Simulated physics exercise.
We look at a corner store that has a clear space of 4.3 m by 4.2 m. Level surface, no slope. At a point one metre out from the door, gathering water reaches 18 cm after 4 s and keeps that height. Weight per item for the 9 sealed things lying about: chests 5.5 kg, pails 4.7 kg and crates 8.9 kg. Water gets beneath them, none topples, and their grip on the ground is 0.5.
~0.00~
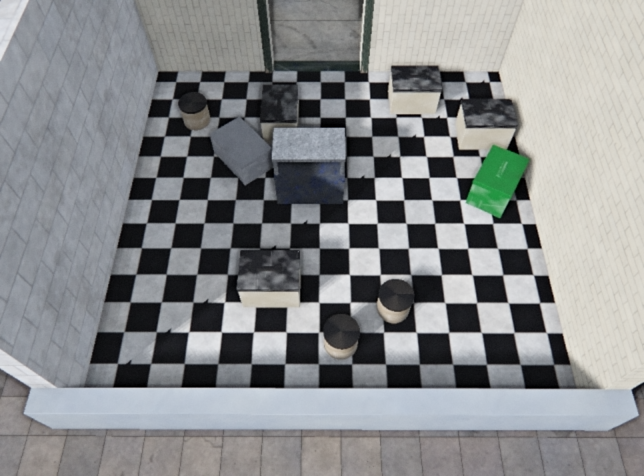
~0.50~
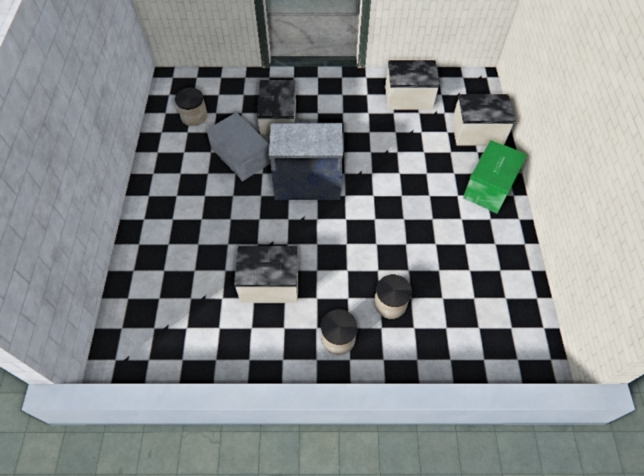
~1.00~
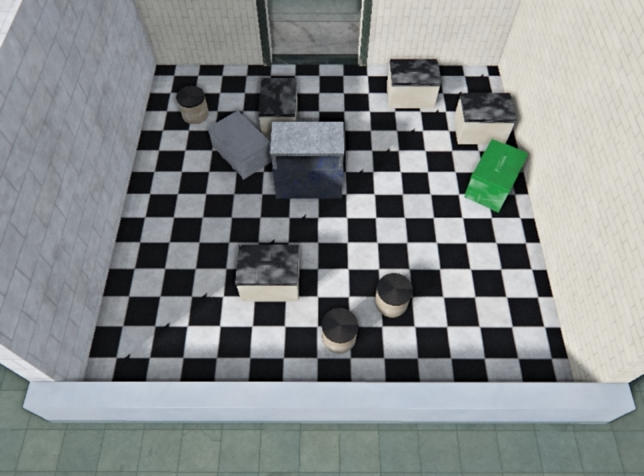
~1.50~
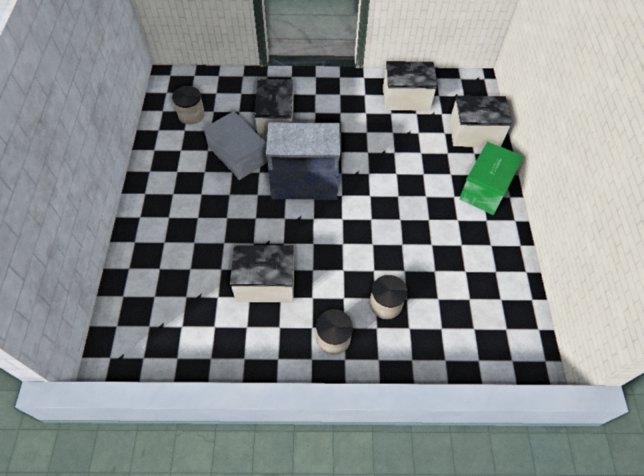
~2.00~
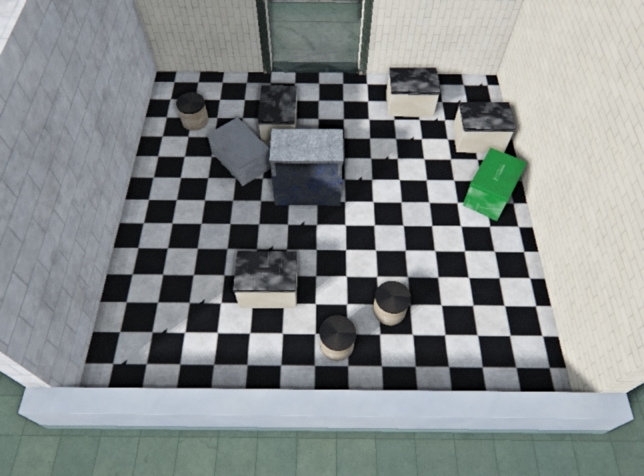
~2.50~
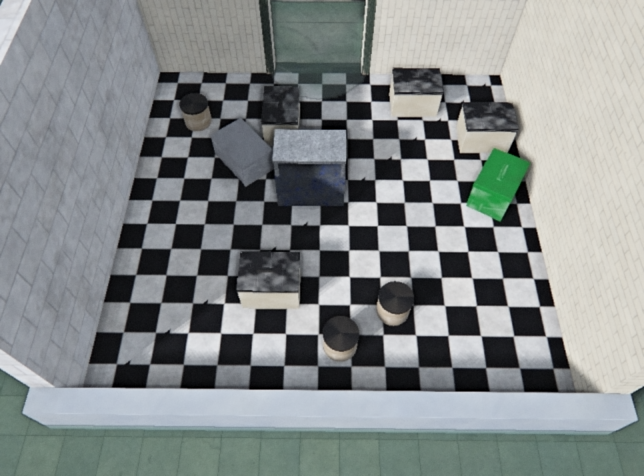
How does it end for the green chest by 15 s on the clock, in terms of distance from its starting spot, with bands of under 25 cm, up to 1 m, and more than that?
Result: A large displacement.
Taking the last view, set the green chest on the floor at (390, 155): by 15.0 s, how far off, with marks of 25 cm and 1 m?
So it journeys a long way.
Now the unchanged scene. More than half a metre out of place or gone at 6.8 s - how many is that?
2.
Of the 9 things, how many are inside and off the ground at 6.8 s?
At that instant the tally stands at 2.
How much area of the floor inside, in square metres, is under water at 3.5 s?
2.0 m2.
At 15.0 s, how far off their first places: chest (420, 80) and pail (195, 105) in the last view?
Respectively 50 and 0 centimetres.
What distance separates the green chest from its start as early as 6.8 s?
About 20 cm.
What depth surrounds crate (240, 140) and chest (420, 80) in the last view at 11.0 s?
About 8 and 3 cm.
After 3.5 s the green chest is near (503, 173), 0.0 m from its start, aground; 0 afloat.
After 6.8 s the green chest is near (524, 178), 0.2 m from its start, aground; 2 afloat.
After 11.0 s the green chest is near (526, 184), 0.3 m from its start, afloat; 8 afloat.
After 15.0 s the green chest is near (467, 63), 1.6 m from its start, afloat; 8 afloat.
